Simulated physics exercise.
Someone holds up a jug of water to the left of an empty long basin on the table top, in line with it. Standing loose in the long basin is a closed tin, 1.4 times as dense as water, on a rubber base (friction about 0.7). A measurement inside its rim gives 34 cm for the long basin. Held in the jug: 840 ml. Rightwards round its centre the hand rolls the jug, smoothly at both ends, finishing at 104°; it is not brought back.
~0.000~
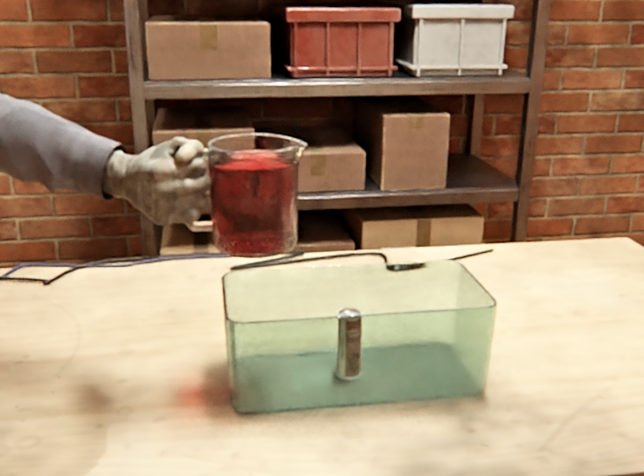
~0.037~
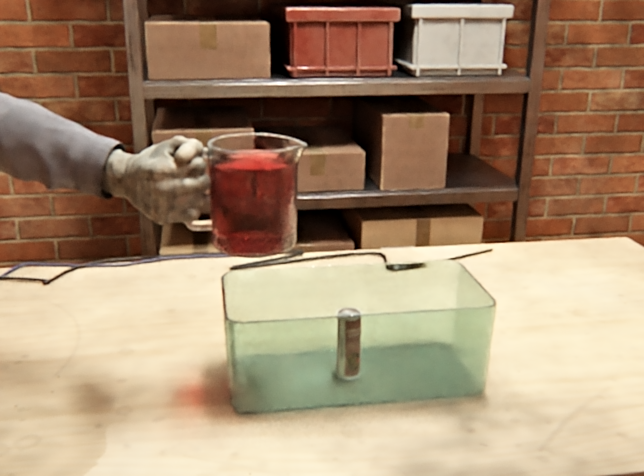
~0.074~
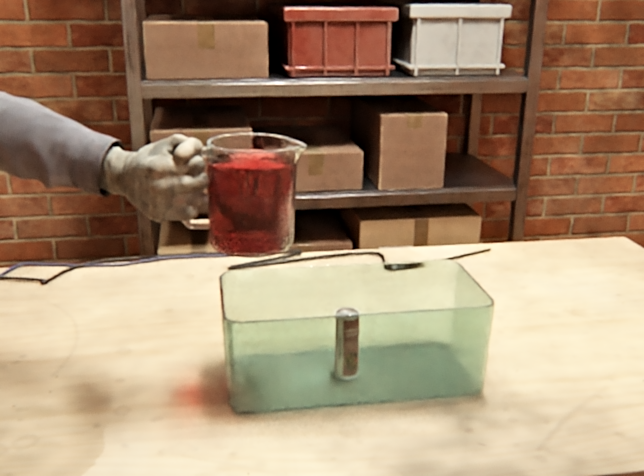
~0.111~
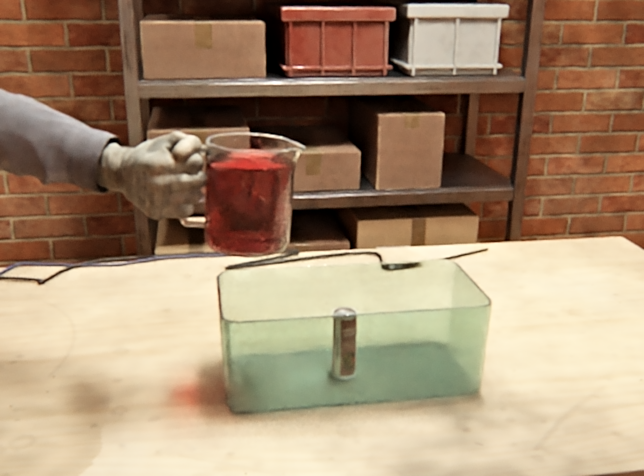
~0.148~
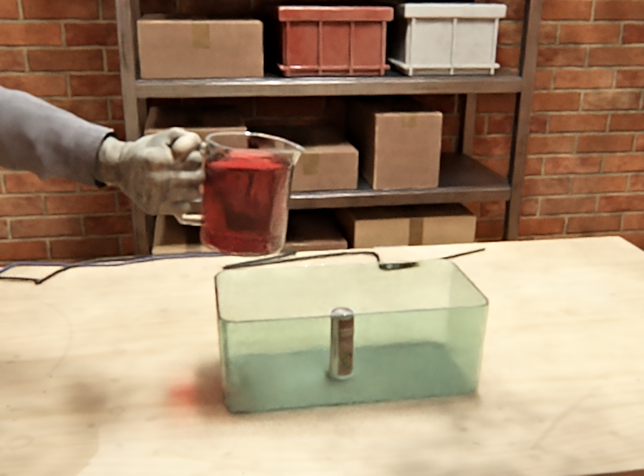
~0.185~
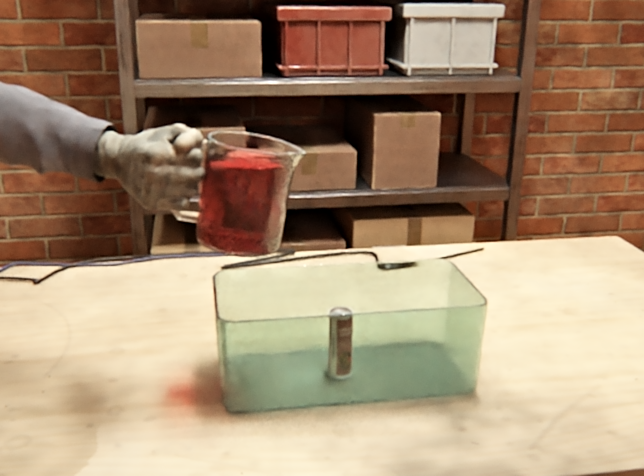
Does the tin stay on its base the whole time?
It holds.
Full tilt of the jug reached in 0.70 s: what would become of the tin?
Result: Tin still standing.
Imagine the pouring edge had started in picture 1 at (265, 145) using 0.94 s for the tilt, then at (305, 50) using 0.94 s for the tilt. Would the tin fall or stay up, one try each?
Trial 1 - tin tips; trial 2 - tin stays standing.
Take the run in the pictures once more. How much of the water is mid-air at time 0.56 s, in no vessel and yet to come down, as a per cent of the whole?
Near 14 per cent at that time.
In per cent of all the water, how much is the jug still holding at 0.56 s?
84 %.
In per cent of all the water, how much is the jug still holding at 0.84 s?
Share remaining: Approx. 32 %.
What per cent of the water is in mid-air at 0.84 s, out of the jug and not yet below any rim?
Estimate: About 20 in a hundred.
After 0.56 s the tilt is 68° and 83 per cent is still to pour; the tin stands where it began.
After 0.84 s the tilt is 101° and 33 per cent is still to pour; the tin stands where it began.
After 1.13 s the tilt is 104° and 5 per cent is still to pour; the tin stands where it began.
After 1.44 s the tilt is 104° and 0 per cent is still to pour; the tin stands where it began.
In the end the tin stands where it began.
